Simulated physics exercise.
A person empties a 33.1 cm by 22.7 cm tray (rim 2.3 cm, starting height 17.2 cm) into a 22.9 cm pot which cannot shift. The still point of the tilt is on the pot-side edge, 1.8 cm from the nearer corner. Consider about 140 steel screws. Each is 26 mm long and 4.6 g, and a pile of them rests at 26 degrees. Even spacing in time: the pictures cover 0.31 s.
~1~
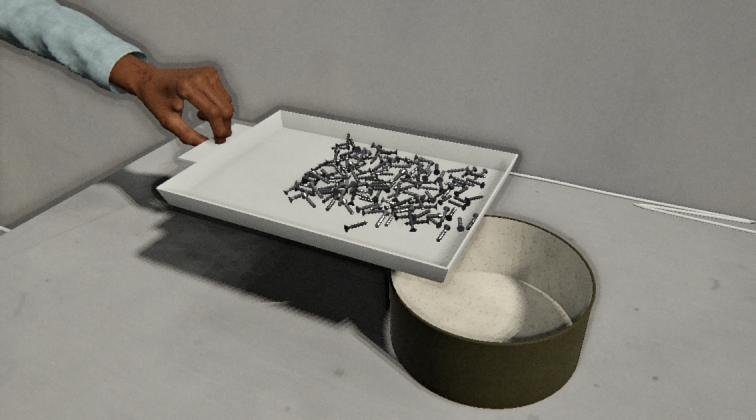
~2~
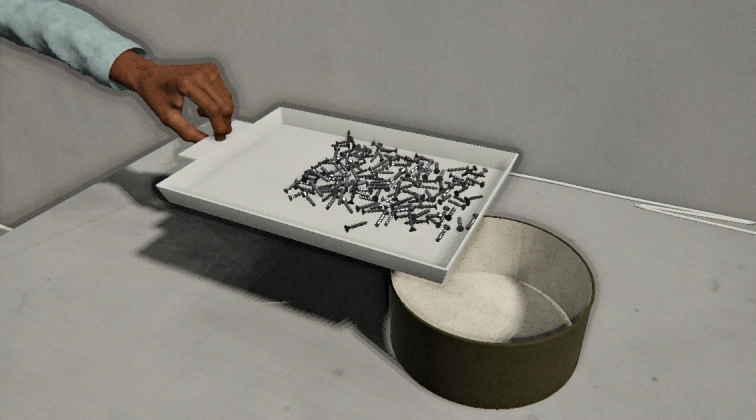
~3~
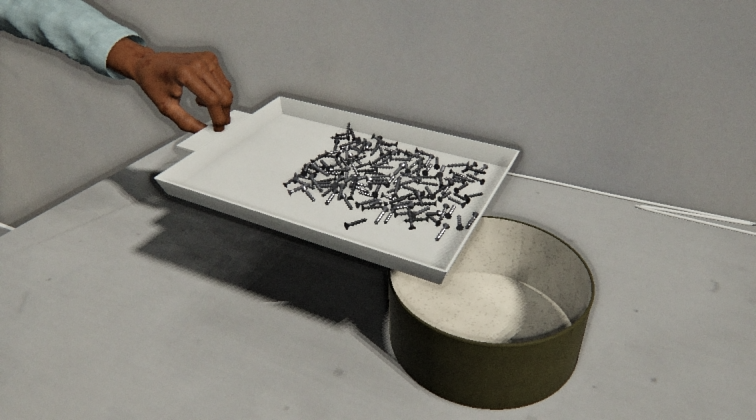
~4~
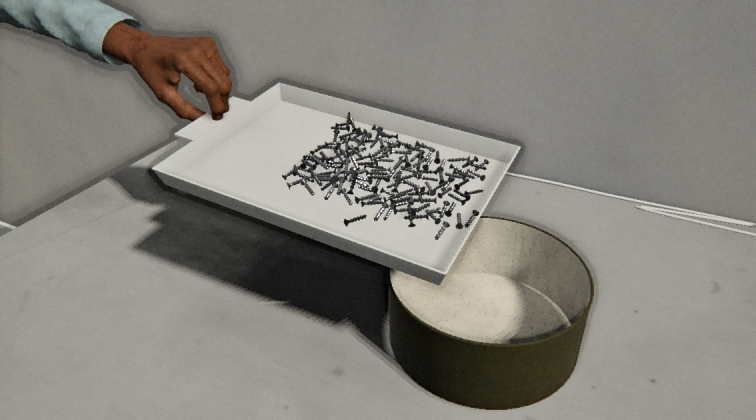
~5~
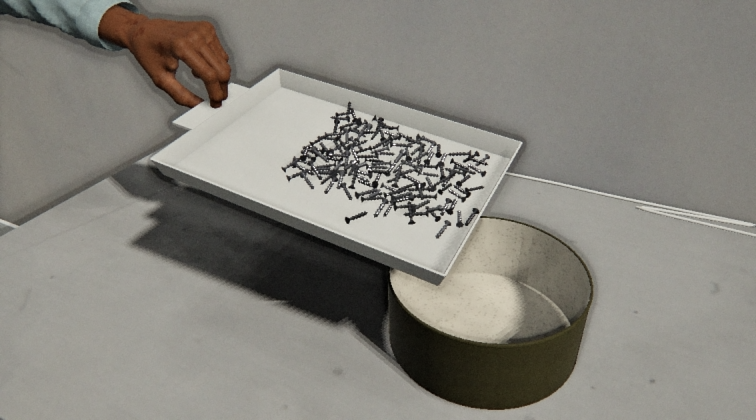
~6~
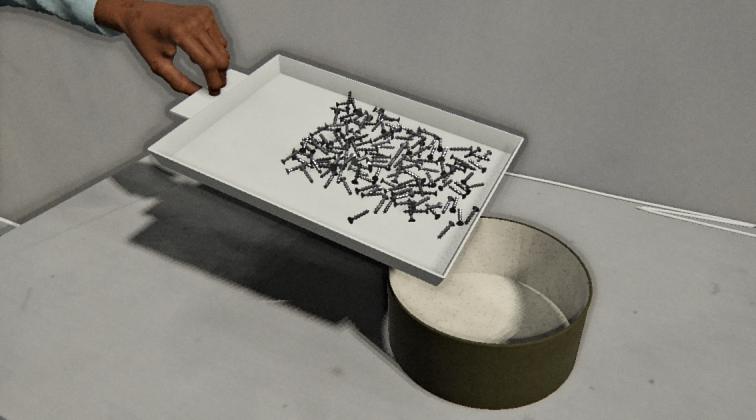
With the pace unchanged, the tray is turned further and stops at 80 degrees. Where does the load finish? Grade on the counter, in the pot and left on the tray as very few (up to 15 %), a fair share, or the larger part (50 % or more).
Counter: The larger part; pot: Very few; left on the tray: Very few.
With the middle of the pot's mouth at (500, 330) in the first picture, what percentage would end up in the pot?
About 100 per cent.
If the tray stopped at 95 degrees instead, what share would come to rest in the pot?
Around 0 per cent, then.
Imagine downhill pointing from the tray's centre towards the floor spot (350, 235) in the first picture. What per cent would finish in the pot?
0 %.
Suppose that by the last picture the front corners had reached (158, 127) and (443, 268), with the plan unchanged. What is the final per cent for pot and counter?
The pot gets 70 and the counter 25.
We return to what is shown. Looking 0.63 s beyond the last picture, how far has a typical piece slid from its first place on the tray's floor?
Roughly 12 cm.
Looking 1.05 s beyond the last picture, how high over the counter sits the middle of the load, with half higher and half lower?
Height: Around 22 cm.
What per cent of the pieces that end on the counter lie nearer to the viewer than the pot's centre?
Share: Some 100 %.
Then, 0.63 s after the last picture, tilt 44 degrees; the tray holds 100 %, the pot 0 %.
Then, 1.05 s after the last picture, tilt 66 degrees; the tray holds 95 %, the pot 0 %.
Then, 1.55 s after the last picture, tilt 80 degrees; the tray holds 25 %, the pot 5 %.
In the end, counter 95 %, pot 5 %, tray 0 %.
